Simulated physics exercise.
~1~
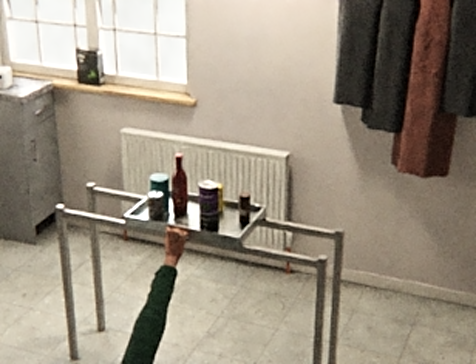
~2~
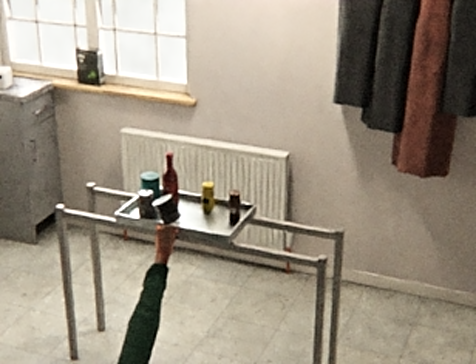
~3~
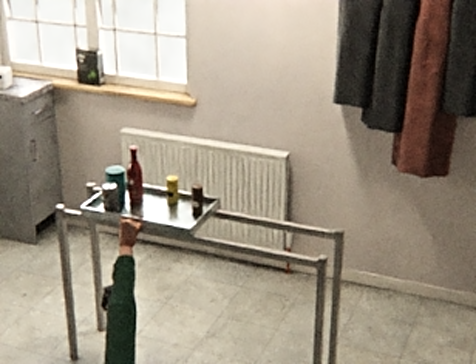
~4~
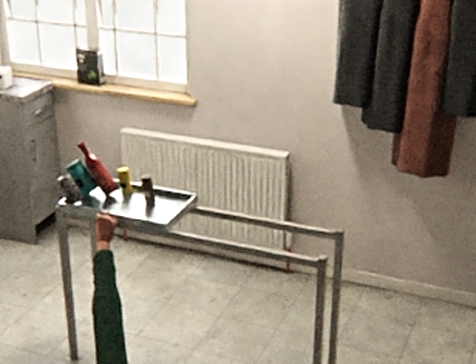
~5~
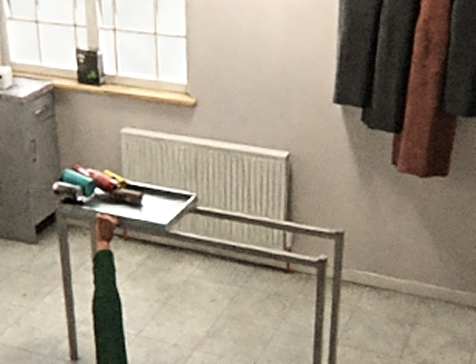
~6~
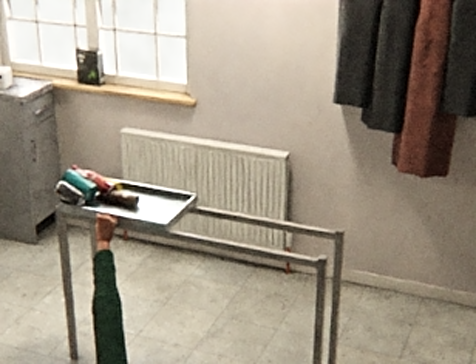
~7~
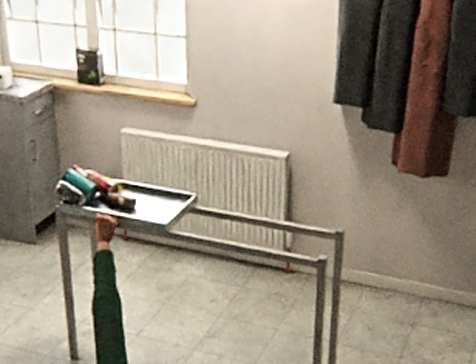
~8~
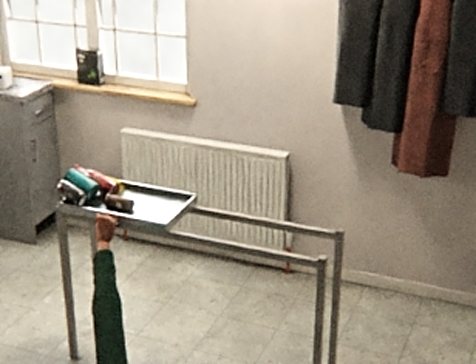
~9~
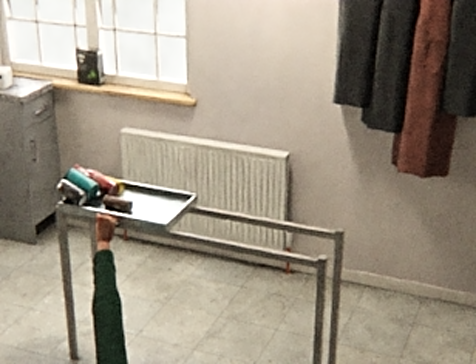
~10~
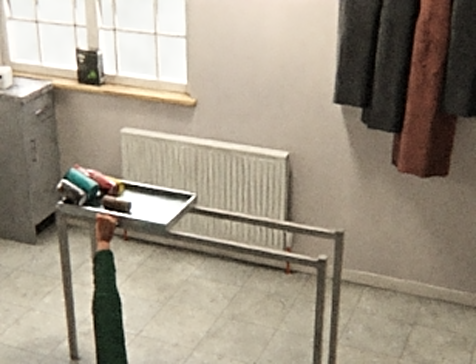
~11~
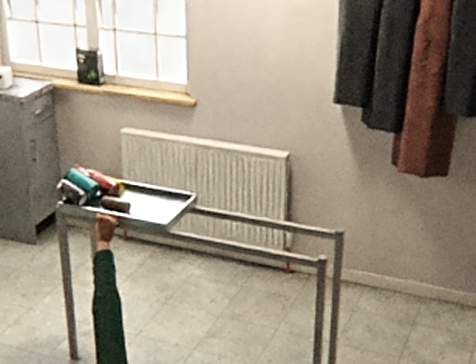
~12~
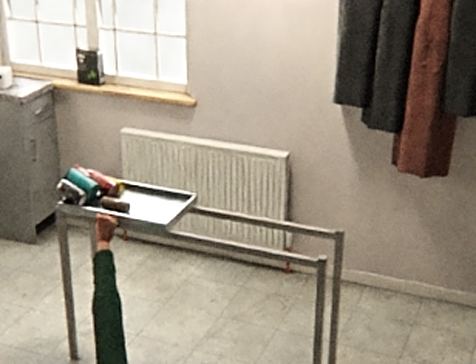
An arm slides a loaded tray left until its containers topple and lie still.
